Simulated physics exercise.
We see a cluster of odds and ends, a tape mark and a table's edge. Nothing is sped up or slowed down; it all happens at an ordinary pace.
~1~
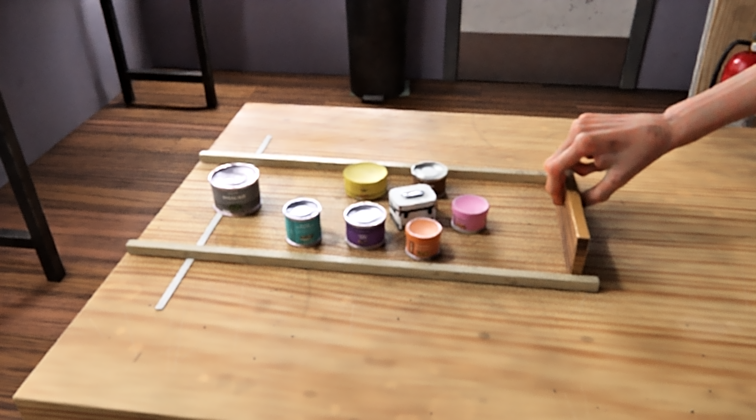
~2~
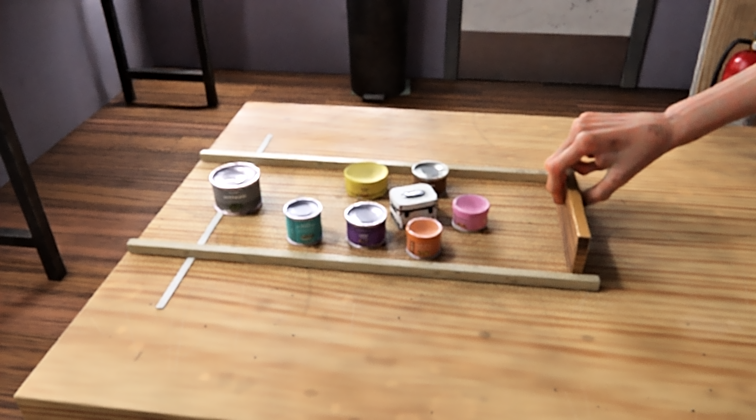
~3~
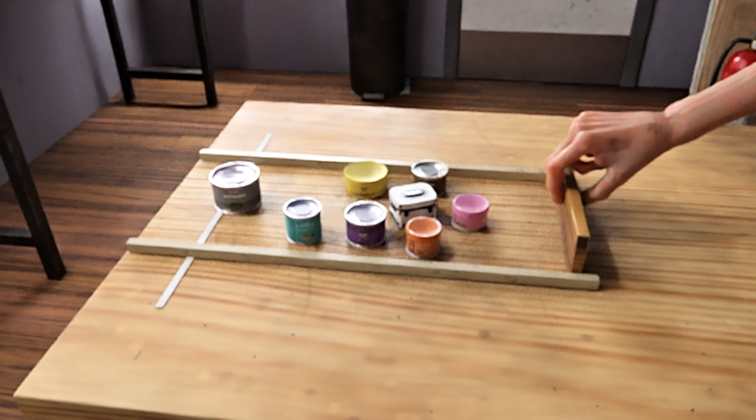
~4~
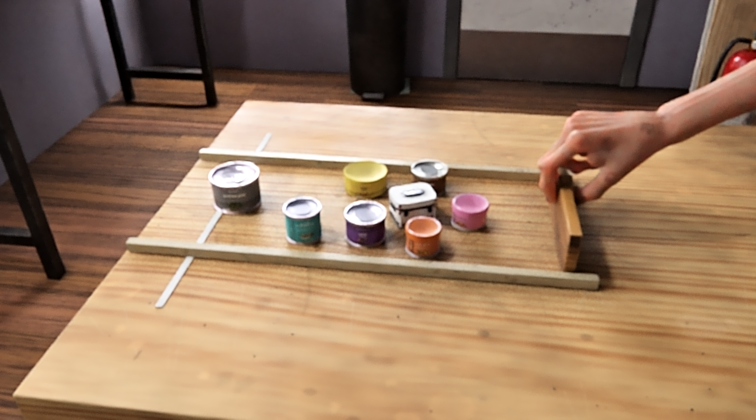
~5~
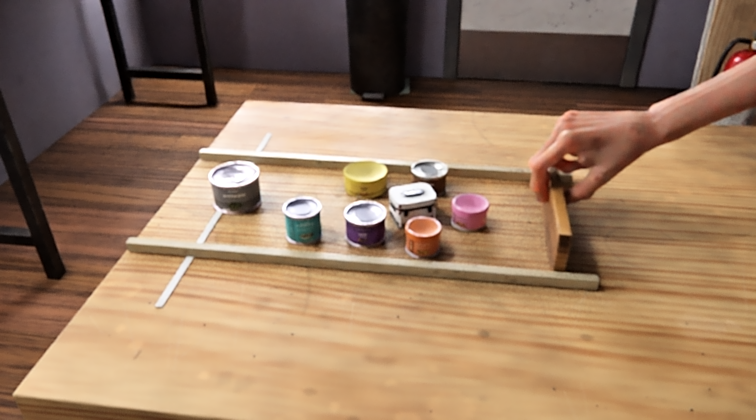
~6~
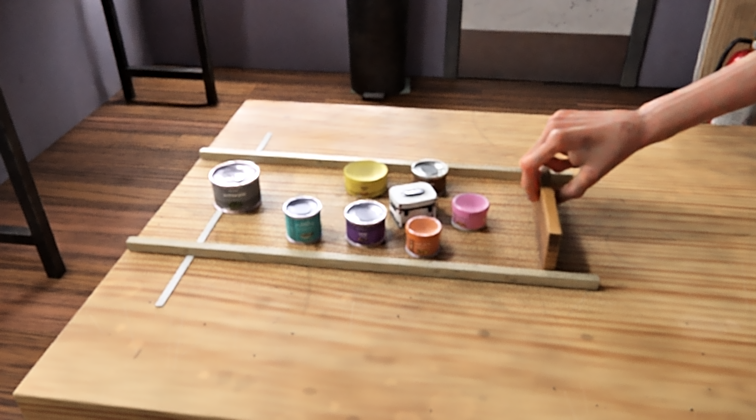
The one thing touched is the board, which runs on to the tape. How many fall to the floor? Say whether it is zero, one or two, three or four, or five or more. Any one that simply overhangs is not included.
Once the board stops, one or two are missing from the table.
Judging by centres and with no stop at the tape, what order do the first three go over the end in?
Earliest first - the grey tin, the yellow tub, the white case.
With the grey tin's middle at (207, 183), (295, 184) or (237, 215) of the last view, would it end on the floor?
Going place by place, the grey tin ends up off; ends up off; ends up off.
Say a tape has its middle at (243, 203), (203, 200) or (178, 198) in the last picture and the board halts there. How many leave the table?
It would be 1, 5 and 8.
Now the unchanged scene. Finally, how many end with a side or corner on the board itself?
Number: 3.
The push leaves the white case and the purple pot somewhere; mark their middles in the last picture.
First object about (184, 177); second object about (176, 201).
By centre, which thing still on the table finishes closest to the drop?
Nearest at the end: The yellow tub.
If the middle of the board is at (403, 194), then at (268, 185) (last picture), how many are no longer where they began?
So 6, and at the other place 8.
Early on, none off yet; grey tin at rest near (236, 187); turquoise tin at rest near (303, 221); yellow tub at rest near (366, 178).
A while later, none off yet; grey tin at rest near (236, 187); turquoise tin travelled about its own width near (263, 218); yellow tub travelled about its own width near (305, 174).
Further along, none off yet; grey tin travelled about its own width near (181, 180); turquoise tin travelled well along near (202, 223); yellow tub travelled well along near (233, 164).
Finally, the number that fall off is one or two; lost, grey tin.
